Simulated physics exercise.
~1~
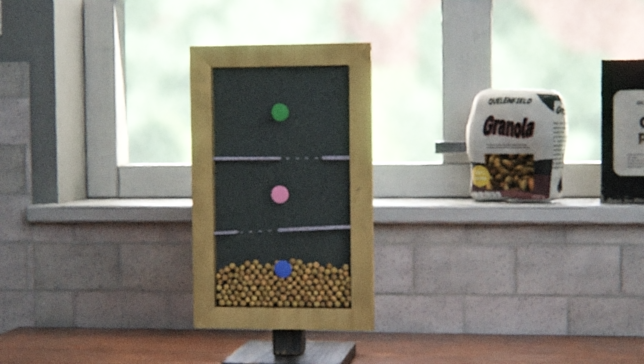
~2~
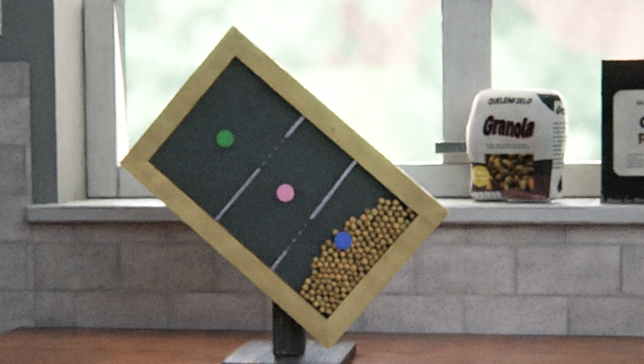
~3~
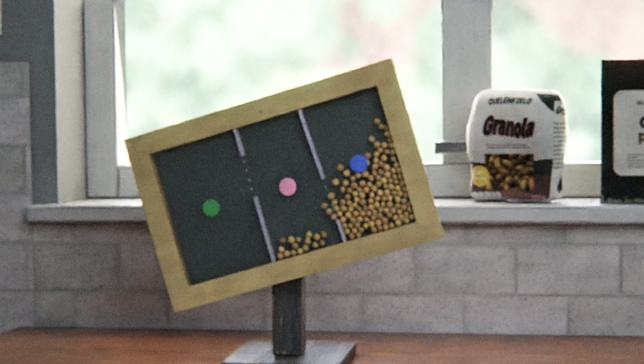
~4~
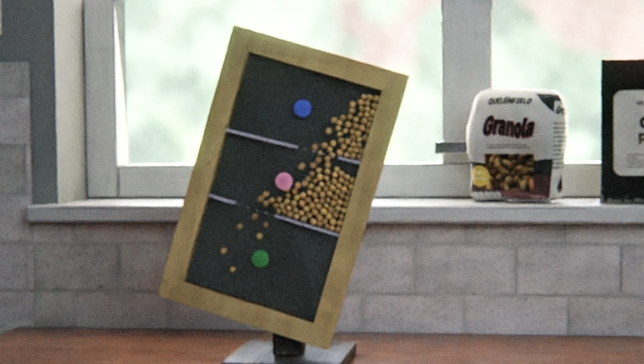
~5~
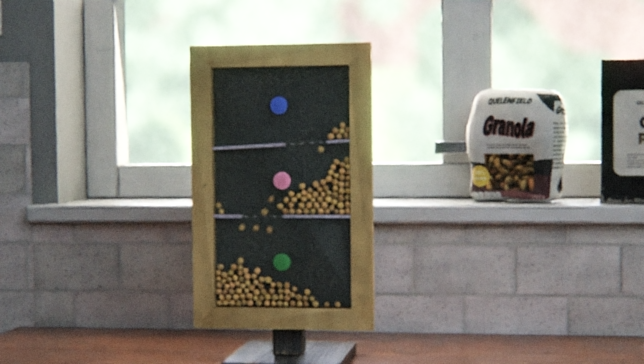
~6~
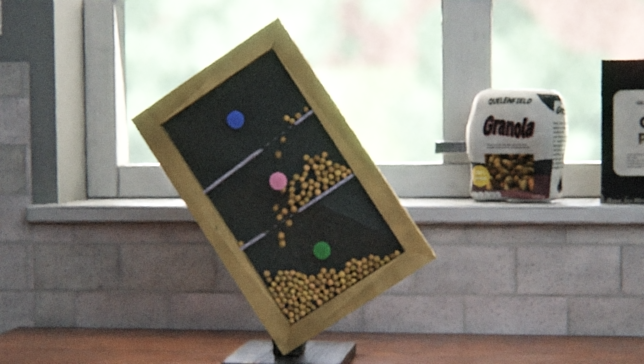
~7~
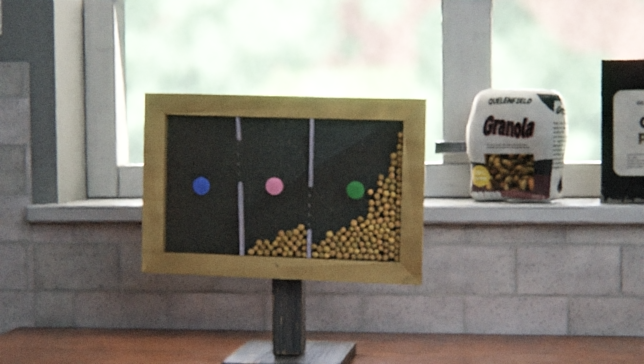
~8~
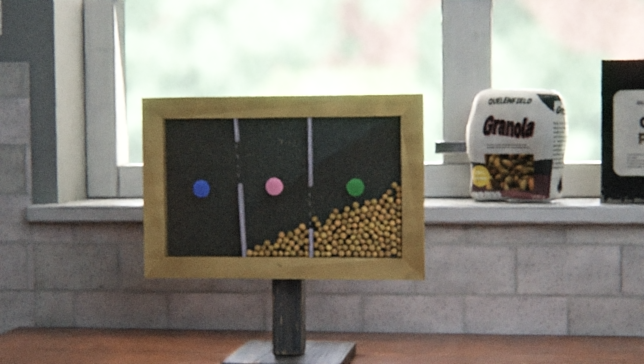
A framed box of small wooden beads turned upside down on its stand, spilling them from the blue-dotted chamber through the pink one toward the green, then tipped onto its side, where most settled around green, some by pink and none by blue.
